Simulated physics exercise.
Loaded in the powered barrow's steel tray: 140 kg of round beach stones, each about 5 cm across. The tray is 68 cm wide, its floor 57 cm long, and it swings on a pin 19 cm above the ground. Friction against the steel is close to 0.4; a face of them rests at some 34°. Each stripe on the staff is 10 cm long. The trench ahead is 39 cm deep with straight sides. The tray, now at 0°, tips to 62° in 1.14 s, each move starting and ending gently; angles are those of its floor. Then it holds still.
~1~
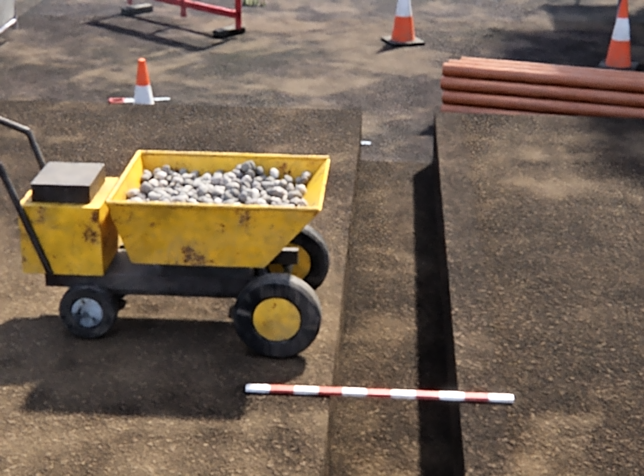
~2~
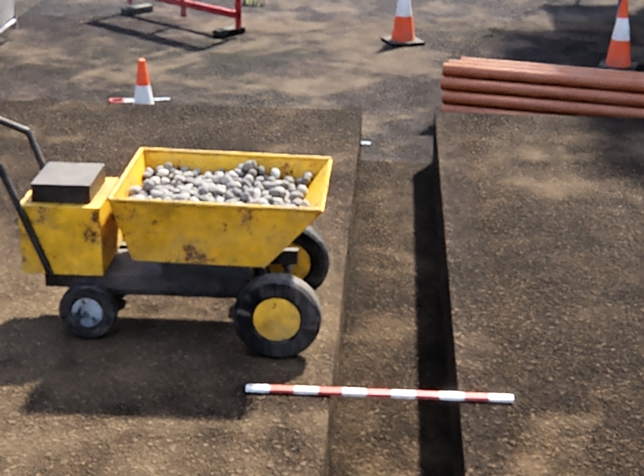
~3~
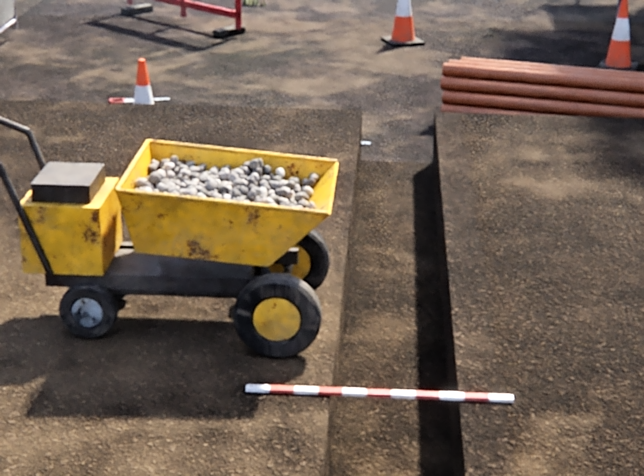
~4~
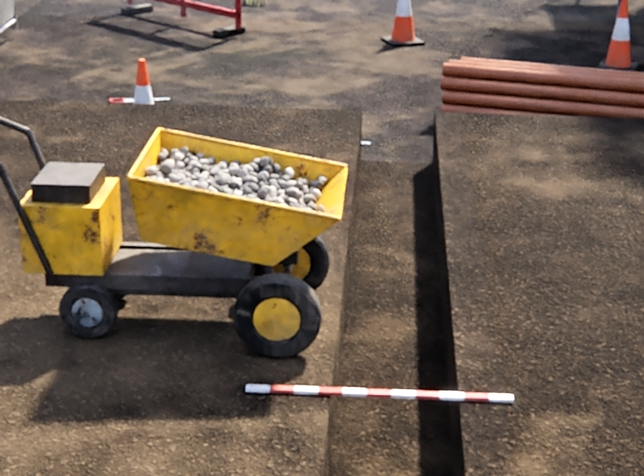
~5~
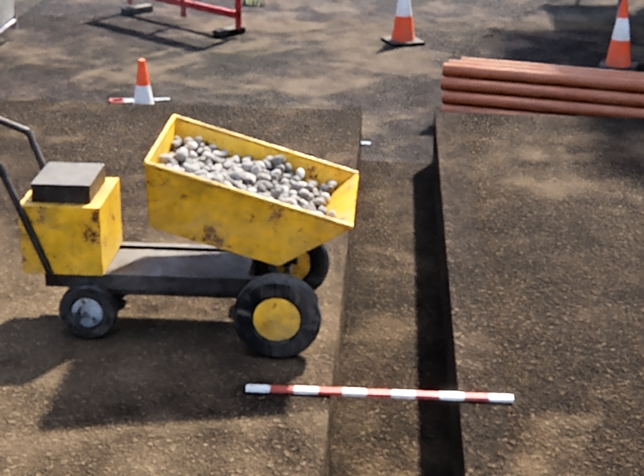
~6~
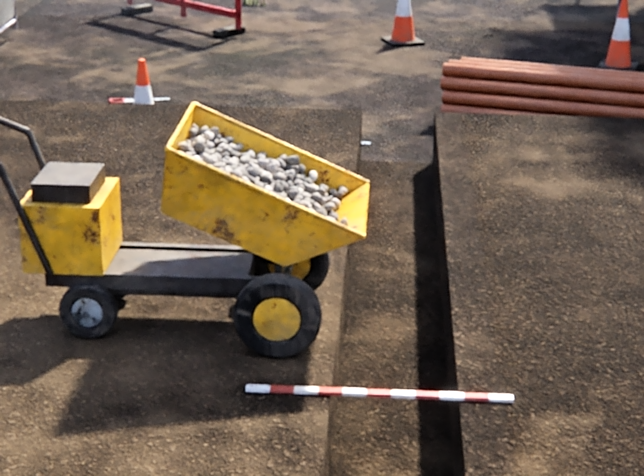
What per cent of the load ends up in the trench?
Roughly 66 per cent ends in the trench.
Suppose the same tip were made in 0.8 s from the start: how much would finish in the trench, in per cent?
Then about 55 per cent.
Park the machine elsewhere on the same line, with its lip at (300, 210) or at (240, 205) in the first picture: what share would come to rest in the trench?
About 80 and 100 per cent.
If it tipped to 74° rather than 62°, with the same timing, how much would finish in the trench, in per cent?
Then about 60 per cent.
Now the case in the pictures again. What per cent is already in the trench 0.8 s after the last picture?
About 20 per cent by then.
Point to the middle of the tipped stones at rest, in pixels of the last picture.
Their middle is at about (436, 383).
Then, 0.4 s after the last picture the floor is at 53°, 100 % in the tray; the foremost stones are at (388, 257).
Then, 0.8 s after the last picture the floor is at 62°, 72 % in the tray, 20 % in the trench, 8 % past the trench; the foremost stones are at (487, 329).
Then, 1.1 s after the last picture the floor is at 62°, 35 % in the tray, 33 % in the trench, 32 % past the trench; the foremost stones are at (610, 346).
Then, 3.1 s after the last picture the floor is at 62°, 0 % in the tray, 66 % in the trench, 34 % past the trench; the foremost stones are past the picture's edge.
